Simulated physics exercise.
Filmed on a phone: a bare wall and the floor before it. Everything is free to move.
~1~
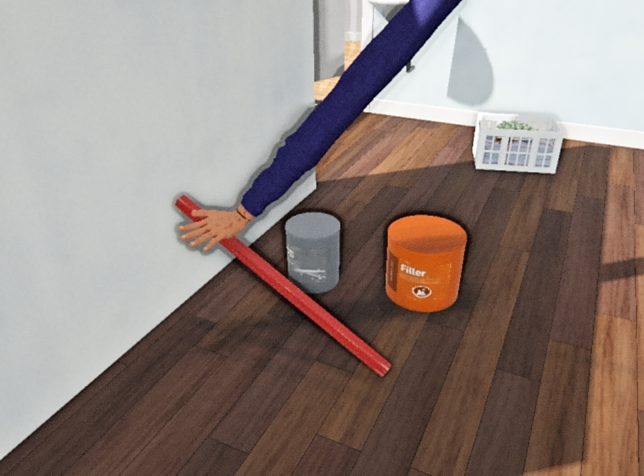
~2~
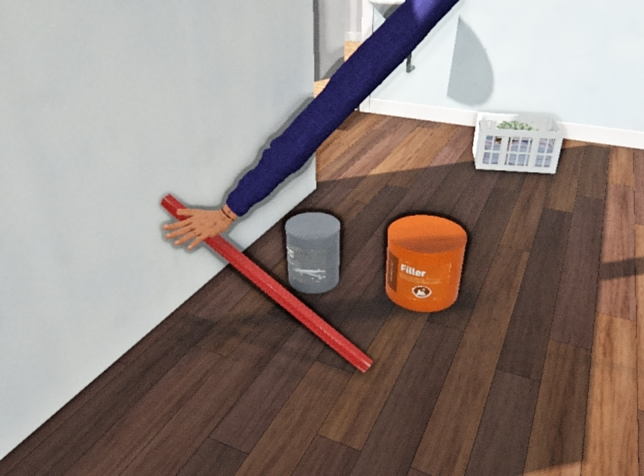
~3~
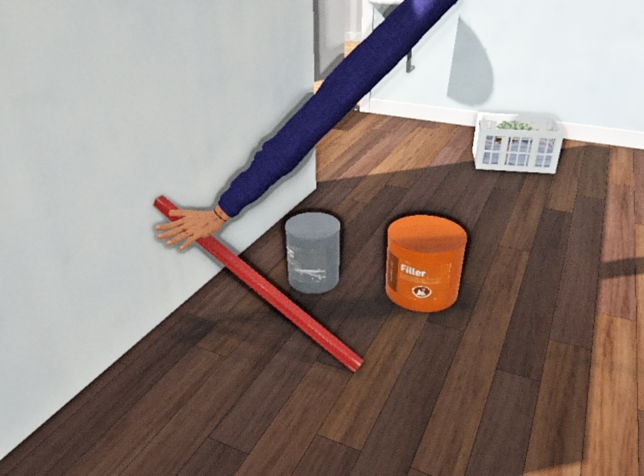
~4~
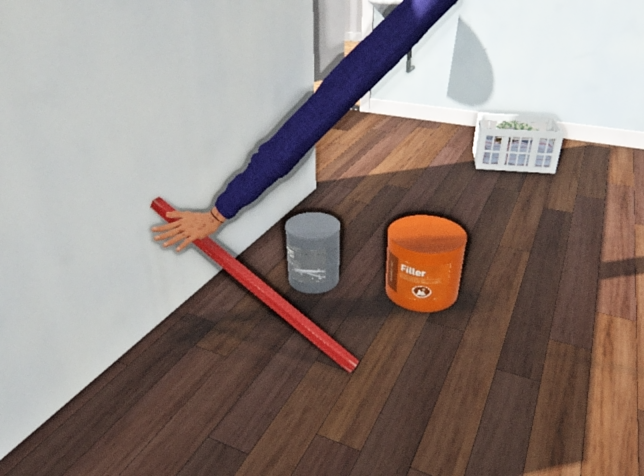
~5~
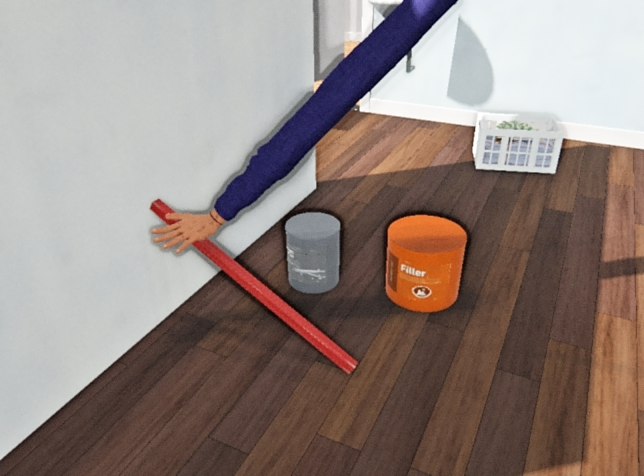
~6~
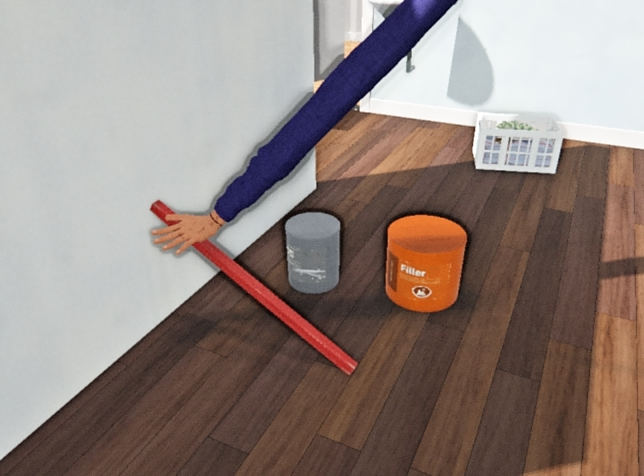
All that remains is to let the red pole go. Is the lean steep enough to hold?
Outcome: The pole gives way.
Then, 0.30 s after the last picture, red pole 7° lower than it was left near (259, 299).
Then, 0.40 s after the last picture, red pole 19° lower than it was left near (267, 321).
Then, 0.50 s after the last picture, red pole 31° lower than it was left near (272, 341).
Then, 0.60 s after the last picture, as before.
At rest, moved from the start, red pole; the other 2 in place. Seen from the same camera at the end, red pole near (272, 342). The pole slides down.
